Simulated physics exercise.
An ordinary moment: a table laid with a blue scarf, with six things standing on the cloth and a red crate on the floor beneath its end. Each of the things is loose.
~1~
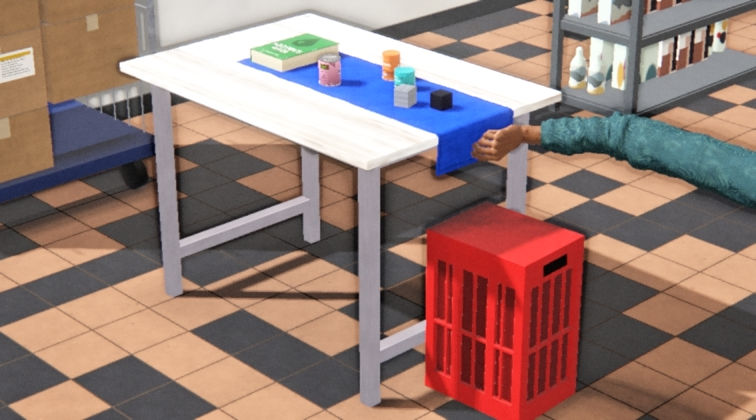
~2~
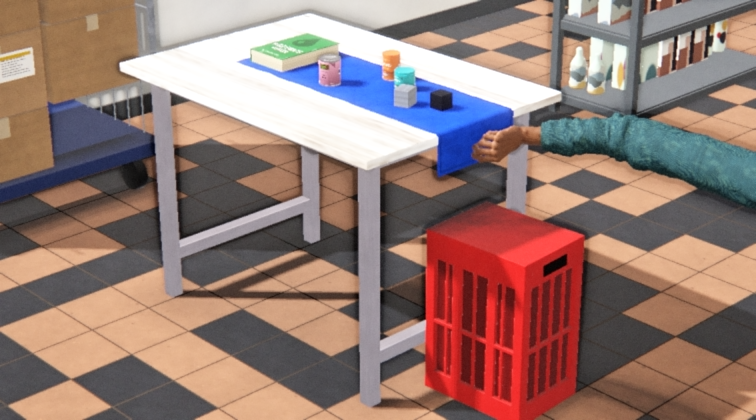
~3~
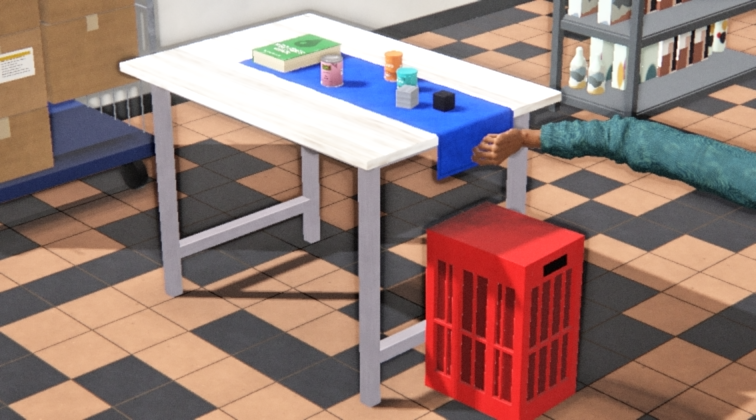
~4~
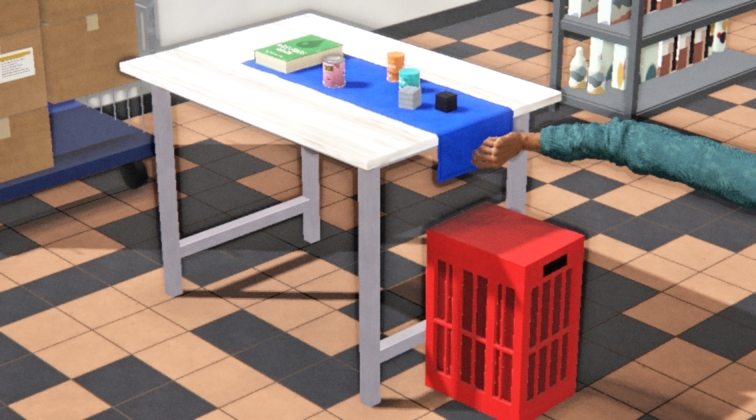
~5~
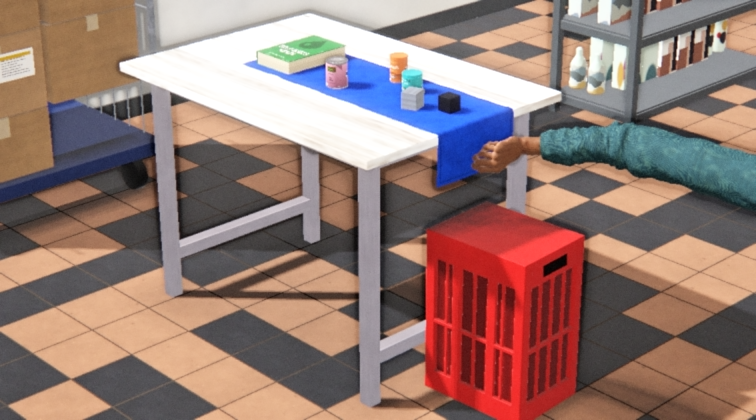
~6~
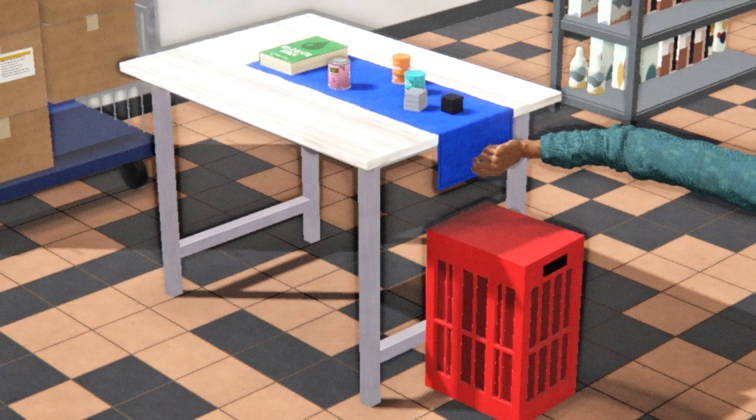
A hand slowly drawing a blue cloth slightly over a white table's edge, the book, cans and small cubes shifting with it.
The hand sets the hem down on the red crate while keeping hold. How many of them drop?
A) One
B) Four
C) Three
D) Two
The answer is A.
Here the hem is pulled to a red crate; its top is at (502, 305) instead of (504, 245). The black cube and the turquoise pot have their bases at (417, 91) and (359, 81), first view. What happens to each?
The black cube is lost; the turquoise pot stays aboard.
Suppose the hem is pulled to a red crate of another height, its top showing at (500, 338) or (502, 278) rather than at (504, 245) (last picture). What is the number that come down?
We'd get 4 in the first case and 2 in the second.
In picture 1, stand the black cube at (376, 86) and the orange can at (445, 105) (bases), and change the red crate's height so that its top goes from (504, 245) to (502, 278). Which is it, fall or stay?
Outcome for the black cube: It stays. Outcome for the orange can: It is lost.
Soon after, hem near (476, 199); all still up.
Then, hem on the crate; black cube gone.
At rest, hem on the crate; black cube gone. Over the edge go one.
